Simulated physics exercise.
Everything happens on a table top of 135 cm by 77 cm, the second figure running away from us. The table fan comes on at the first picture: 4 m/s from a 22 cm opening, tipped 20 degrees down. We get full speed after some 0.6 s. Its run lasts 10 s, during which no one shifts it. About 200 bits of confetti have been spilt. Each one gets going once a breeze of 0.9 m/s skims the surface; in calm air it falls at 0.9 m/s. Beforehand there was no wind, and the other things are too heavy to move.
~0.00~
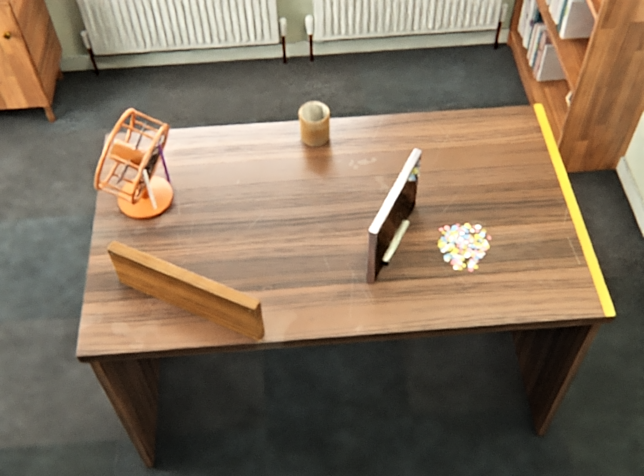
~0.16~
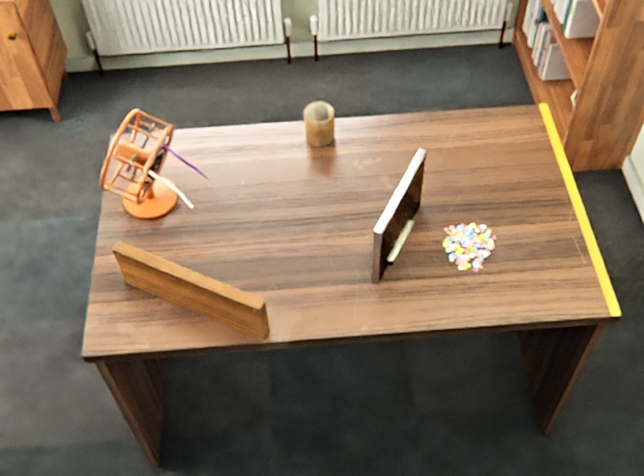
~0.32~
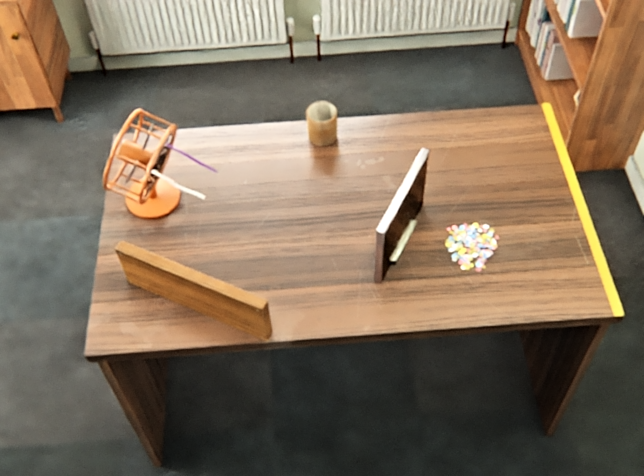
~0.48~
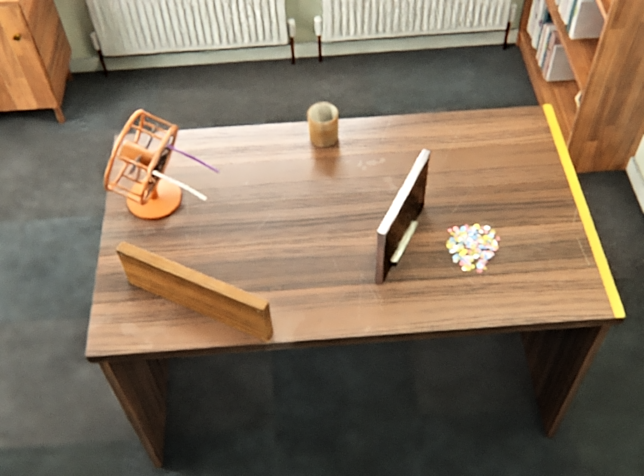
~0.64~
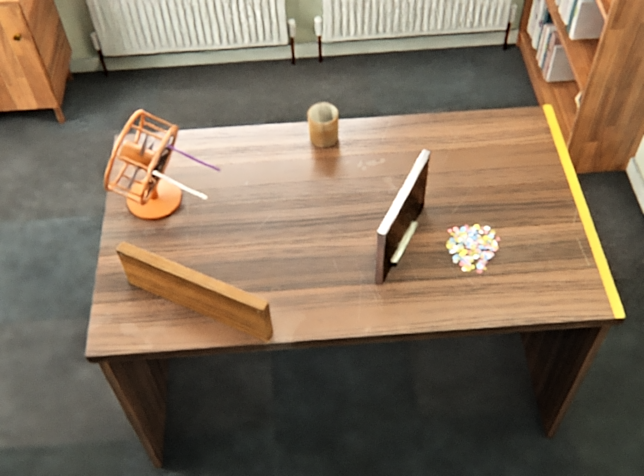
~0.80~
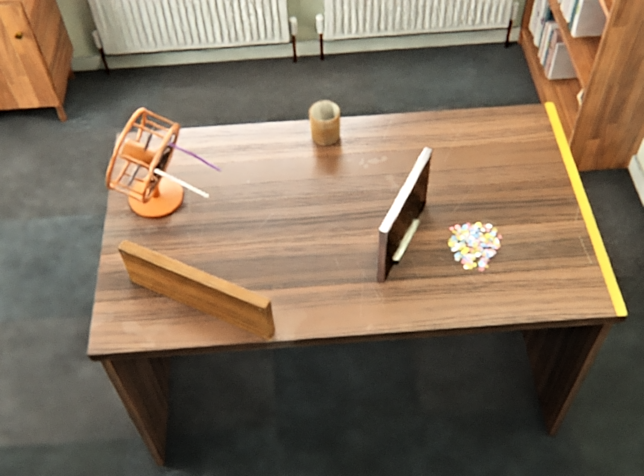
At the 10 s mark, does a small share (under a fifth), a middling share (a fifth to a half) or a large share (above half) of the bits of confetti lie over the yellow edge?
A small share.
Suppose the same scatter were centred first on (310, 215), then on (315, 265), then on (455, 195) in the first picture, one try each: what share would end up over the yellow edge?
In that order: 90 %, 2 %, 80 %.
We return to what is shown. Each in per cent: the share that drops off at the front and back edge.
About 0 % front, about 0 % back.
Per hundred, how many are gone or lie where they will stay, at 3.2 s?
100 %.
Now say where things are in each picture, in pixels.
In the first picture, the middle of the bits of confetti is near (464, 246), none has stirred yet and the mouth of the table fan is at (133, 157).
In the second picture, the middle of the bits of confetti is near (470, 245), none has stirred yet and the yellow edge is centred on (580, 198).
In the third picture, the middle of the bits of confetti is near (472, 245), none has stirred yet, the top of a laptop is at (404, 189) and the top of a mug is at (322, 112).
In the fourth picture, the middle of the bits of confetti is near (473, 246) and none has stirred yet.
In the fifth picture, the middle of the bits of confetti is near (473, 247) and none has stirred yet.
In the sixth picture, the middle of the bits of confetti is near (475, 244) and none has stirred yet.
After 2.0 s, 0 % are on the move or not yet settled, 0 % are over the yellow edge; the middle of those still in play is near (475, 244).
After 3.2 s, 0 % are on the move or not yet settled, 0 % are over the yellow edge; the middle of those still in play is near (475, 244).
After 5.5 s, 0 % are on the move or not yet settled, 0 % are over the yellow edge; the middle of those still in play is near (475, 244).
After 10.0 s, at the end, 0 % are over the yellow edge; the middle of those still in play is near (475, 244).
